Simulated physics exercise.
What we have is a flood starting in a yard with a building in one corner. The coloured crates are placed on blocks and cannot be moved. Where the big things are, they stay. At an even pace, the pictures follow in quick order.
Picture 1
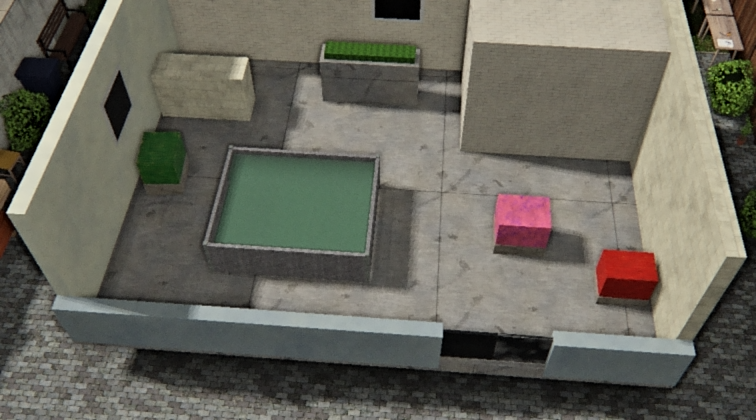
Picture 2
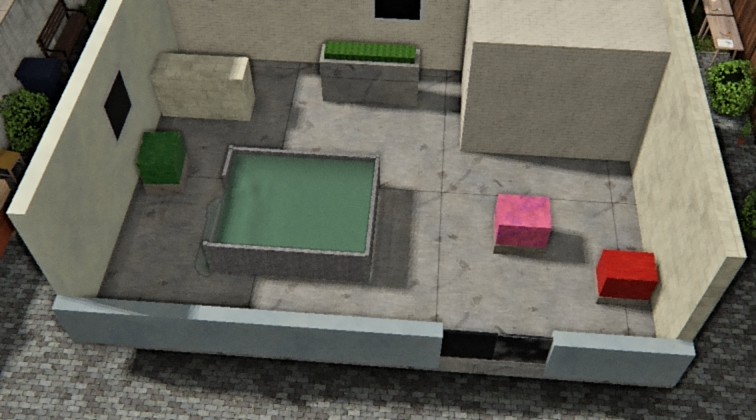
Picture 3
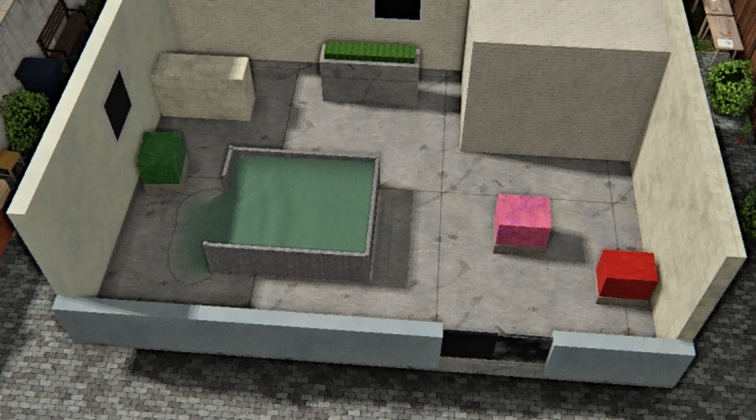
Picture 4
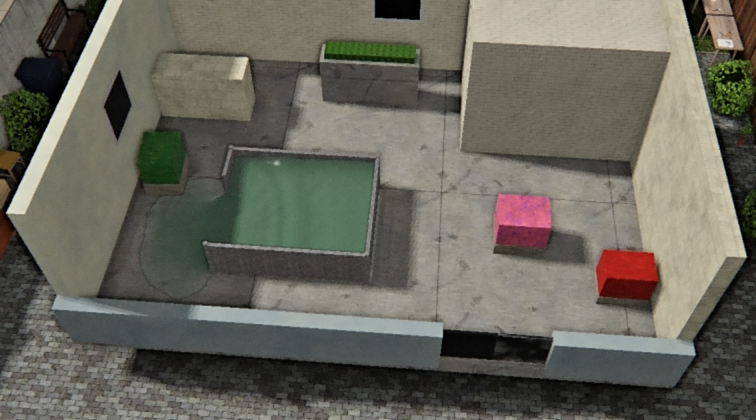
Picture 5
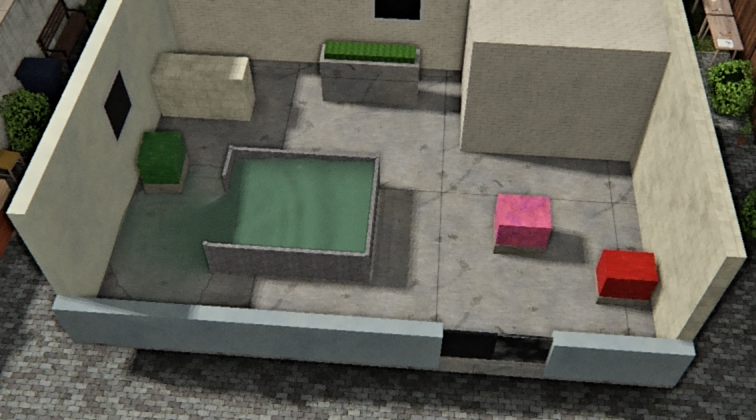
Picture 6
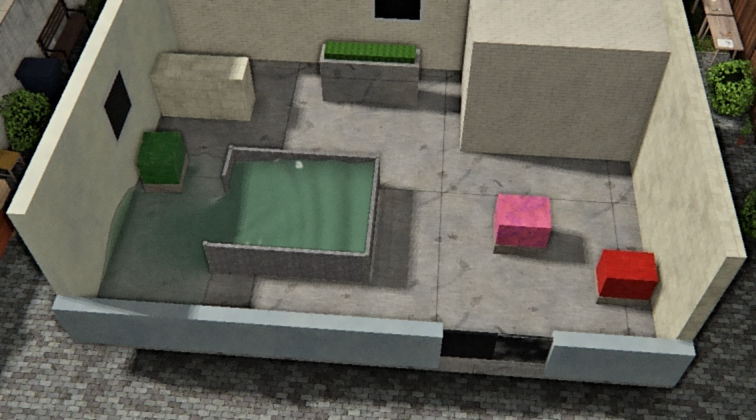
Green water pouring from the left side of a rectangular tank, spreading across a walled yard past a green block to the left wall.
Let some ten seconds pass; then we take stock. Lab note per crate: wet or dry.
Result - pink crate: Dry; green crate: Wet; red crate: Wet.
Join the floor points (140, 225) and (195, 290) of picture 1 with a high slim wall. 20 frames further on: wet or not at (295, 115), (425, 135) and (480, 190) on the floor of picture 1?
As listed: Flooded, free of water, not flooded.
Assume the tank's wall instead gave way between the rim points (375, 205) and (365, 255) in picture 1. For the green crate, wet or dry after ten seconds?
Looks like the green crate holds out.
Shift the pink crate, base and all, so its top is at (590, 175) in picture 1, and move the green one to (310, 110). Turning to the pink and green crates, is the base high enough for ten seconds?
The pink stays clear, while the green stays clear.
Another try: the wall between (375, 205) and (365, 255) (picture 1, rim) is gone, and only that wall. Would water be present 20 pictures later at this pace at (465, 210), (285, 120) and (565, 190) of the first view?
So it's liquid at the first, nothing at the second and liquid at the third.
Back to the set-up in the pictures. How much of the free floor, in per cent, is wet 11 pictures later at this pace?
Roughly 20 percent, I'd say.
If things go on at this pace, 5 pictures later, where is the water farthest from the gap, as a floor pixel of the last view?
The farthest wet spot is near (158, 124).
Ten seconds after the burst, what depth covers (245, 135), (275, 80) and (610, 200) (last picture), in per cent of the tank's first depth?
I'd put them at close to 10 per cent, then 4 per cent, then 20 per cent.
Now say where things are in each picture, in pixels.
Still water in the tank at (296, 202), in the first frame.
Water pours out at (222, 226) and has run to a hidden place, in the second frame.
The front is at (189, 201), out from the gap at (222, 227), in the third frame.
The front is at (167, 196), out from the gap at (222, 228), in the fourth frame.
Water pours out at (222, 228) and has run to (132, 200), in the fifth frame.
The front is at (100, 289), out from the gap at (222, 228), in the sixth frame.
A moment on, water covers 15 % of the floor; the pink crate not reached, the green crate water round its plinth, the red crate not reached.
Next, water covers 20 % of the floor; the pink crate not reached, the green crate water round its plinth, the red crate not reached.
Then, water covers 40 % of the floor; the pink crate not reached, the green crate water round its plinth, the red crate not reached.
Later, water covers 75 % of the floor; the pink crate water round its plinth, the green crate water round its plinth, the red crate water round its plinth.
In the end, water covers 100 % of the floor; the pink crate stayed above the water, the green crate was topped, the red crate was topped.
